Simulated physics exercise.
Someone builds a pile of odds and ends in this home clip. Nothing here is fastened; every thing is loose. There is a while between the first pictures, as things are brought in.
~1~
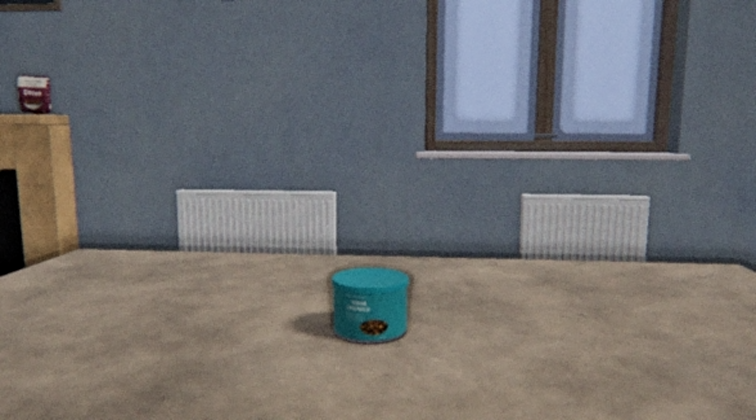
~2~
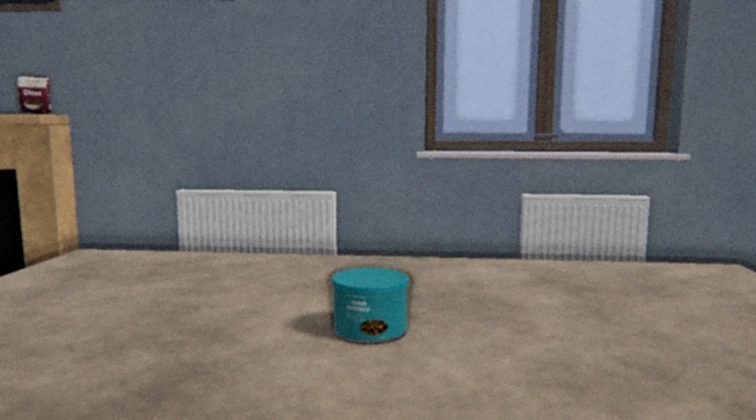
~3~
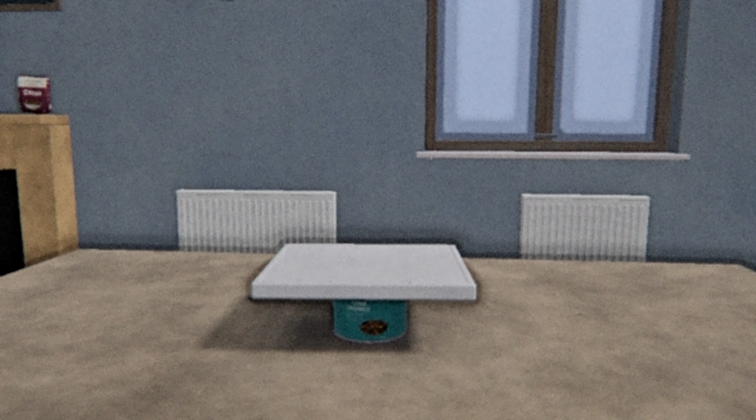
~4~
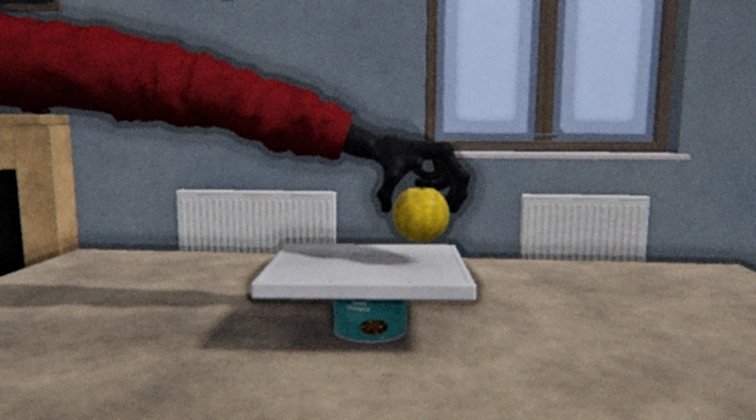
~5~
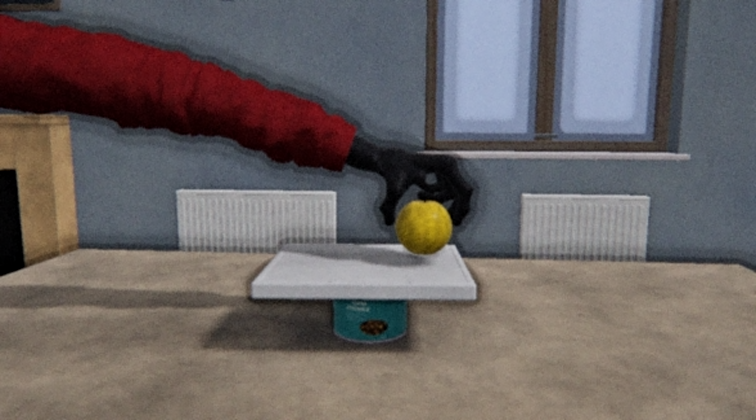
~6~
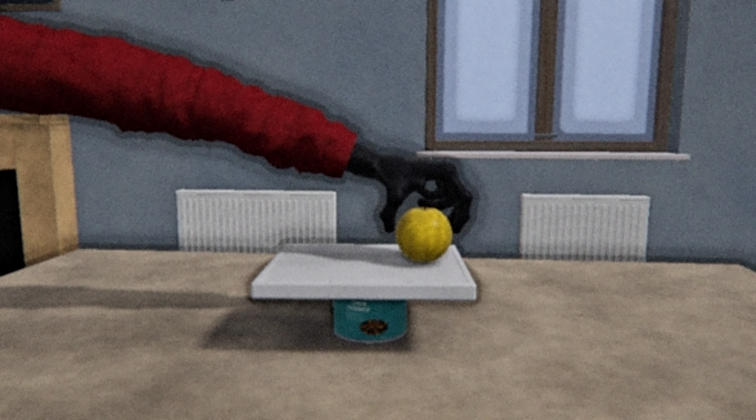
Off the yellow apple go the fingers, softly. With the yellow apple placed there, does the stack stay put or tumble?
It stays put.
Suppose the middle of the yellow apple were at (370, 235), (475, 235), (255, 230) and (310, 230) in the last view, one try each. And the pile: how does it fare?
Going through the four cases in order, the pile stands firm, then tumbles down, then tumbles down, and finally stands firm.
Then, 0.70 s after the last picture, nothing has stirred.
Then, 1.60 s after the last picture, yellow apple resting near (424, 235).
At rest, all 3 in place. Seen from the same camera at the end, yellow apple near (424, 235). The pile keeps its balance.
